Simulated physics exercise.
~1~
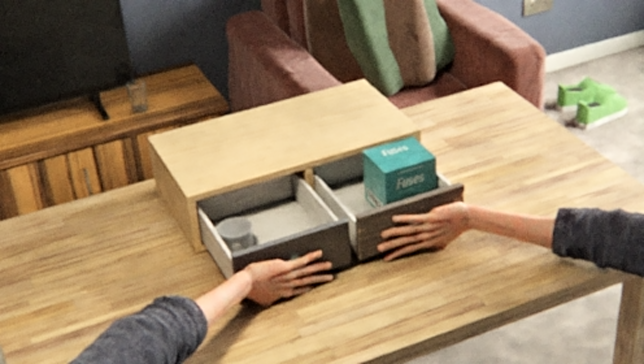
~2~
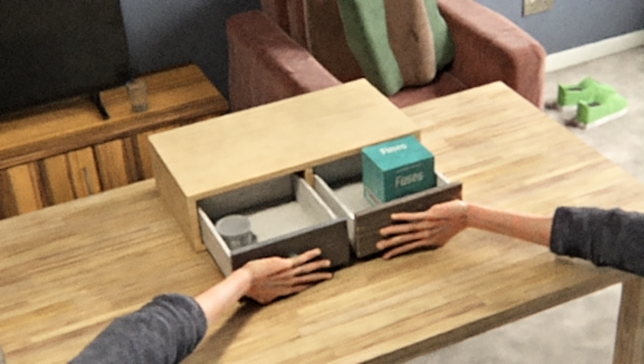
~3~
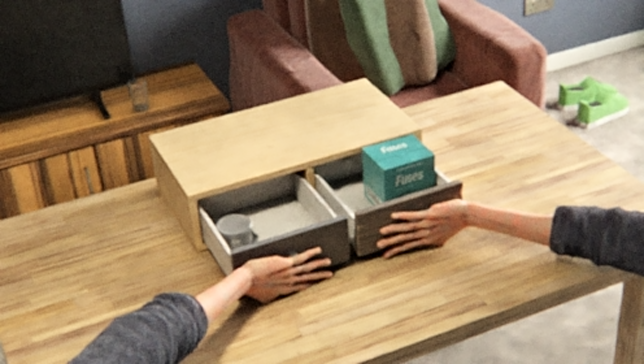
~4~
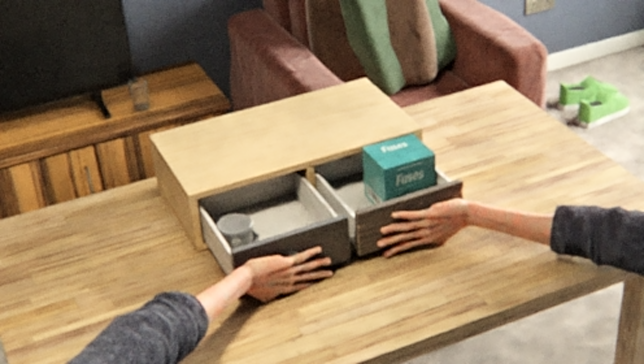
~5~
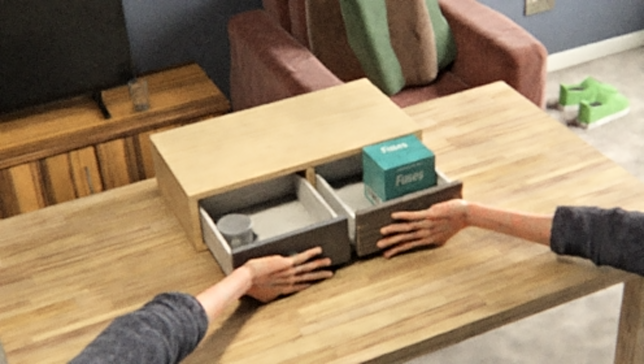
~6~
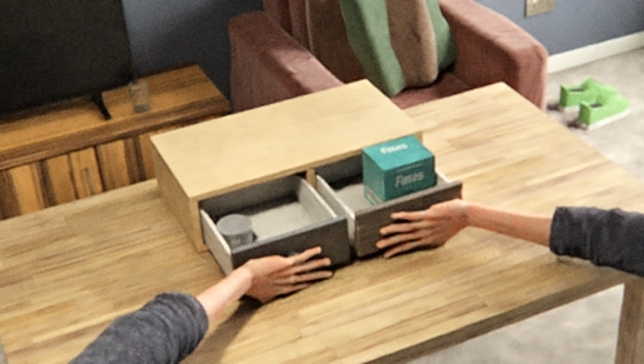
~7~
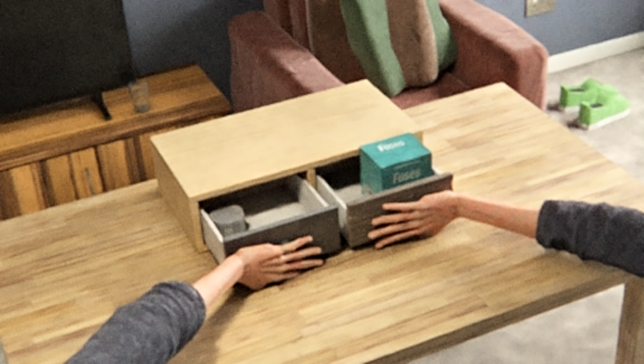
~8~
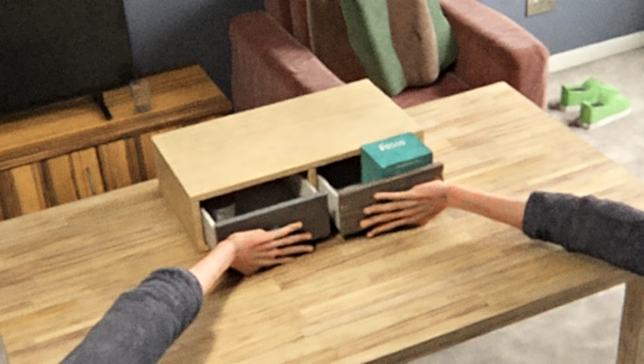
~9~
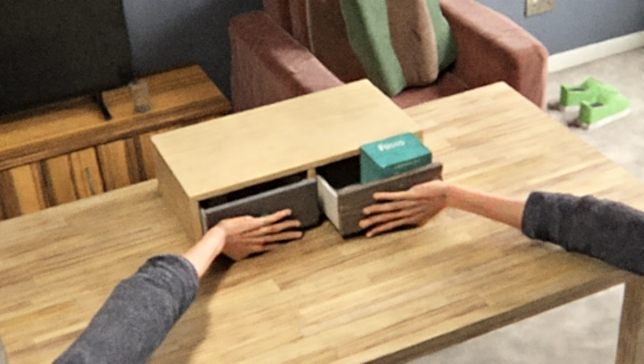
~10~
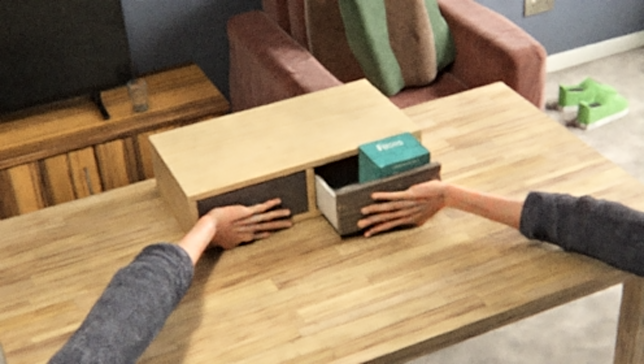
In a living room, seen from above at an angle, a light wooden chest with two dark-fronted drawers sits on a wooden table, with a reddish armchair and a low wooden cabinet behind it. Both drawers stand open side by side, a small grey pot in the left one and a teal box in the right. Two hands in grey sleeves rest against the fronts, then push both drawers inwards together. The right drawer stops partway, its box still showing, while the left keeps sliding. Finally the left drawer is shut flush and the right remains ajar.
